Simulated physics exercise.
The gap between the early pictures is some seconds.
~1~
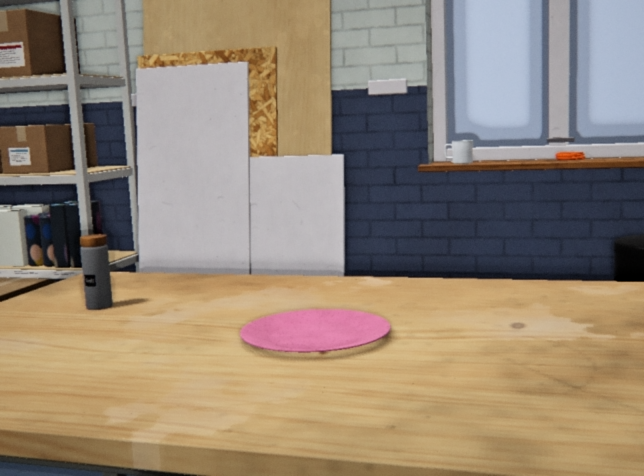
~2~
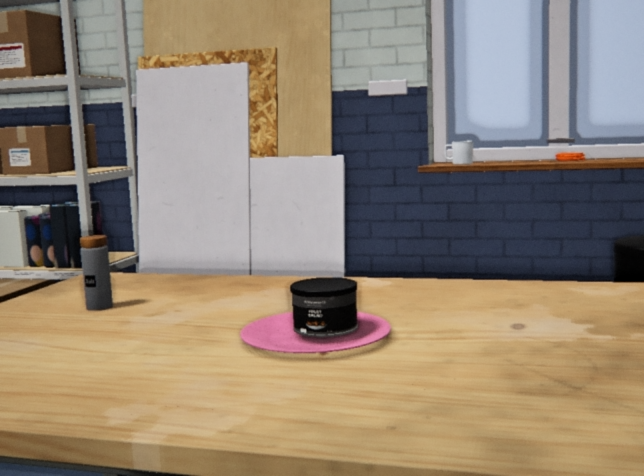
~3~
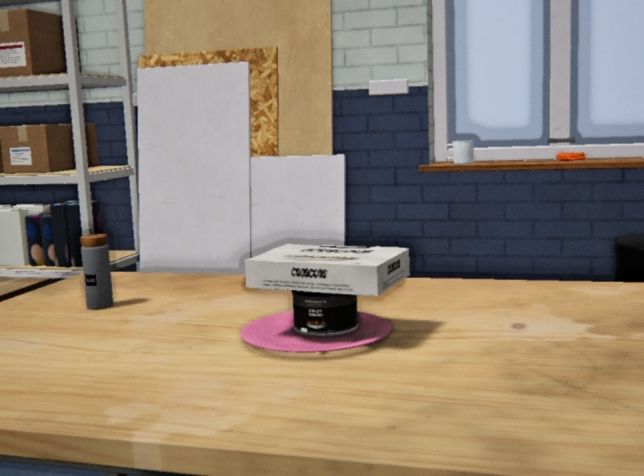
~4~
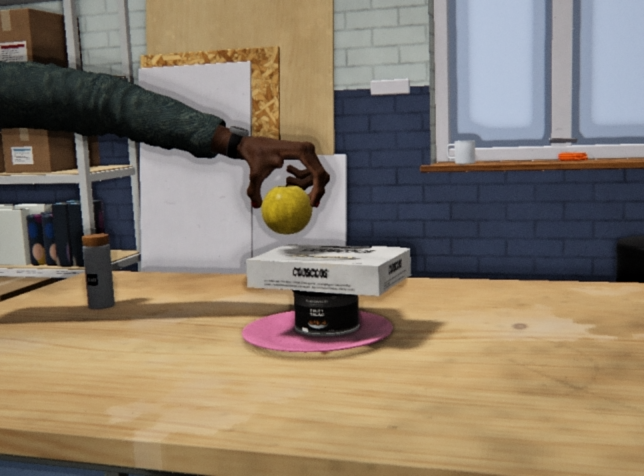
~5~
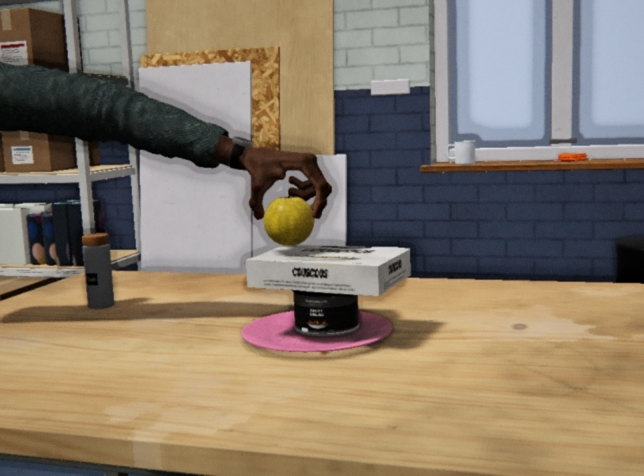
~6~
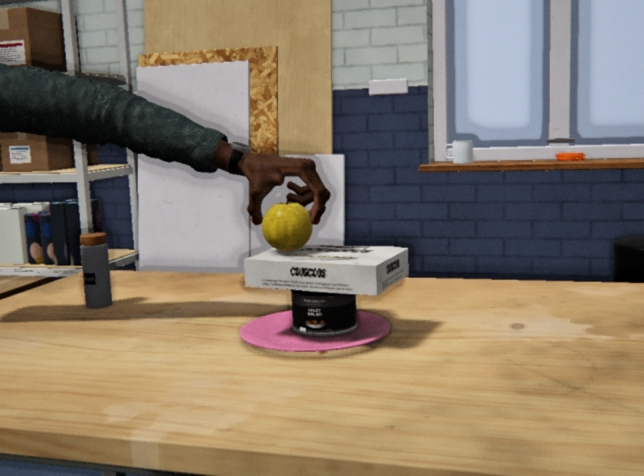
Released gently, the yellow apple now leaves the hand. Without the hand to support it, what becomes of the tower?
The pile bears the load.
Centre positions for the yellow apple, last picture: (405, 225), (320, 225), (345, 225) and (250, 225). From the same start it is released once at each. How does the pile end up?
Case one: Falls over. Case two: Stable. Case three: Stable. Case four: Falls over.
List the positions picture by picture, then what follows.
The last thing is not in view yet, in the first frame.
The last thing is not in view yet, in the second frame.
The last thing is not in view yet; black tub (325, 305), in the third frame.
Coming down; yellow apple (287, 209); white packet (330, 268), in the fourth frame.
Coming down; yellow apple (289, 221); black tub (326, 305), in the fifth frame.
In place under the hand; yellow apple (287, 226); white packet (328, 267), in the sixth frame.
Then, 0.20 s after the last picture, nothing has stirred.
Then, 0.50 s after the last picture, yellow apple resting near (287, 228).
At rest, all 5 in place. Seen from the same camera at the end, yellow apple near (287, 228). The pile holds.
